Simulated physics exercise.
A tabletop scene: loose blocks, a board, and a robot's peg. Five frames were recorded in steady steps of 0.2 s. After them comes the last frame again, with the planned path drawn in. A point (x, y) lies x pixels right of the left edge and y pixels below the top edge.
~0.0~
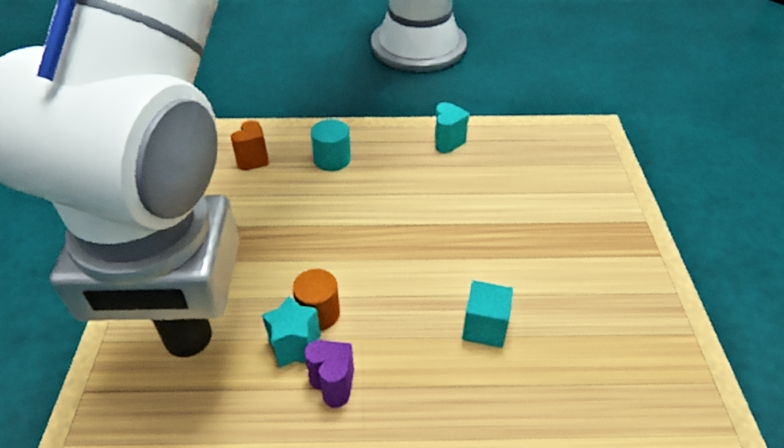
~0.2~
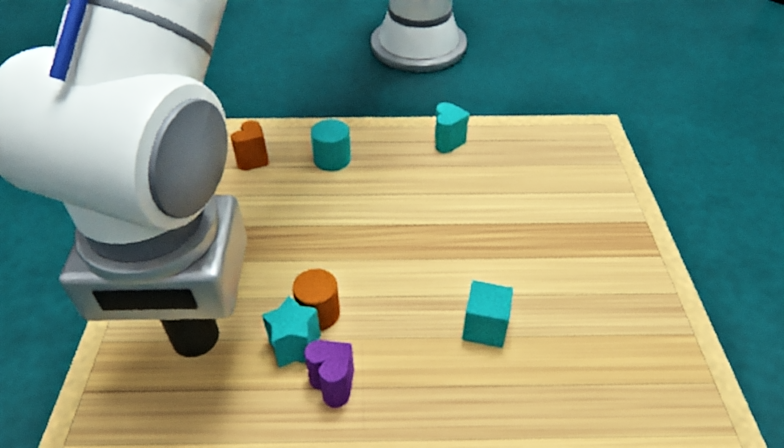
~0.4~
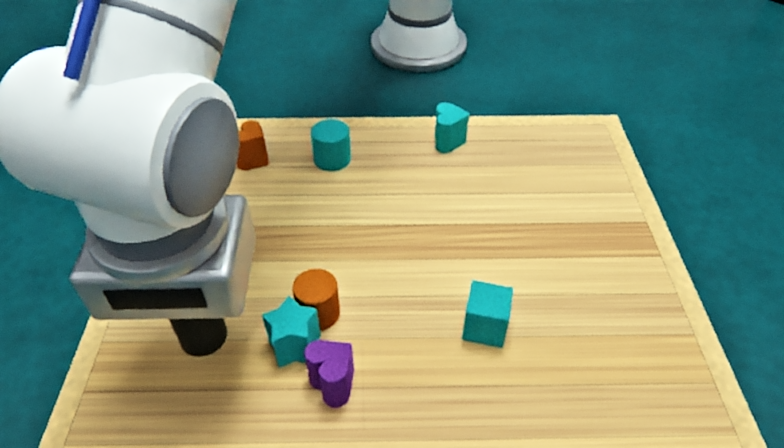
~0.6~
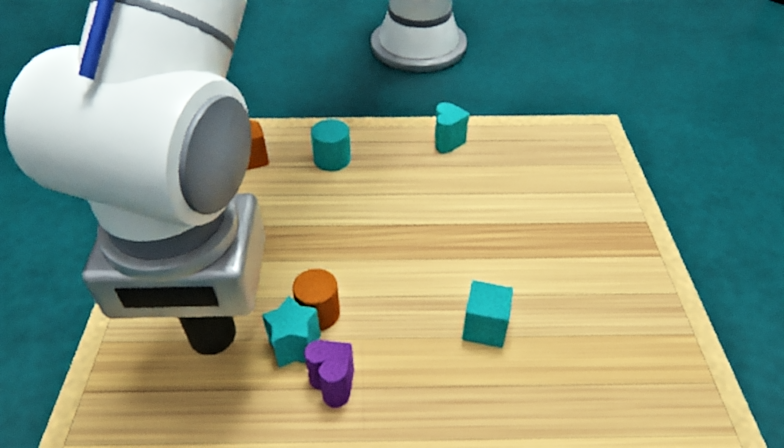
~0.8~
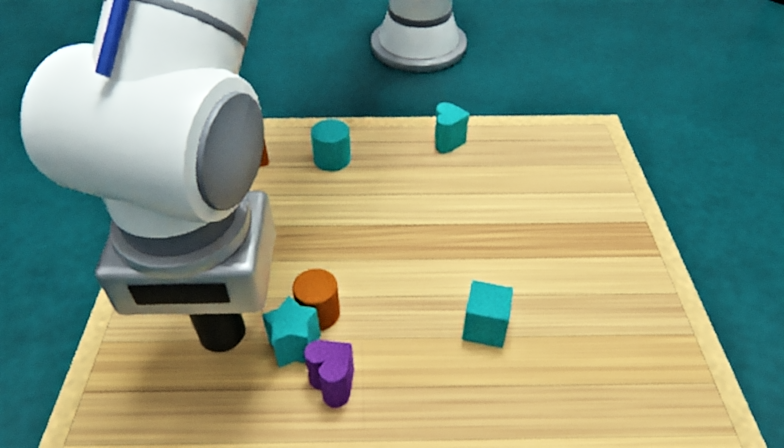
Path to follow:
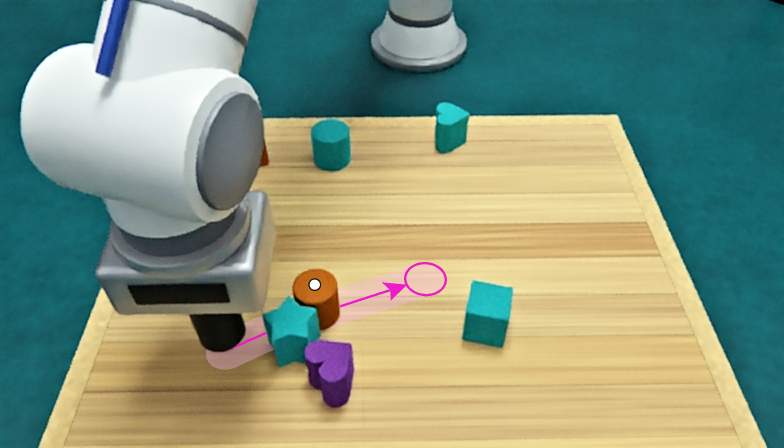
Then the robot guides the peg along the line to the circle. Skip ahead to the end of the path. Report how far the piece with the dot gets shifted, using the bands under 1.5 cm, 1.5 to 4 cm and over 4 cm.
Shift: Over 4 cm.
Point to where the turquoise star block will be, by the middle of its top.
The point I'd pick in the picture is (337, 312).
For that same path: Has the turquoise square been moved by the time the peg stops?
Going by the path, no.
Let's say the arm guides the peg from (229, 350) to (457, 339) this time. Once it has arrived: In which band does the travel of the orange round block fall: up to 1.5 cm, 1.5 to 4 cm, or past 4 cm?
Between 1.5 and 4 cm.
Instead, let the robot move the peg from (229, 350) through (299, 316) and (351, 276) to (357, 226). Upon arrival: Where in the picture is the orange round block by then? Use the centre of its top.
The orange round block ends near (388, 258).
The line goes from (229, 350) by way of (330, 309) to (425, 279); the dot is on the orange round block.
What follows on the original path. One third of the way, peg (294, 303); turquoise star block (321, 316), turned 65° clockwise; orange round block (335, 280).
Two thirds of the way, peg (362, 281); turquoise star block (337, 312), turned 110° clockwise; orange round block (403, 260).
At the end, peg (427, 261); turquoise star block (337, 312), turned 110° clockwise; orange round block (468, 243); turquoise square unmoved.
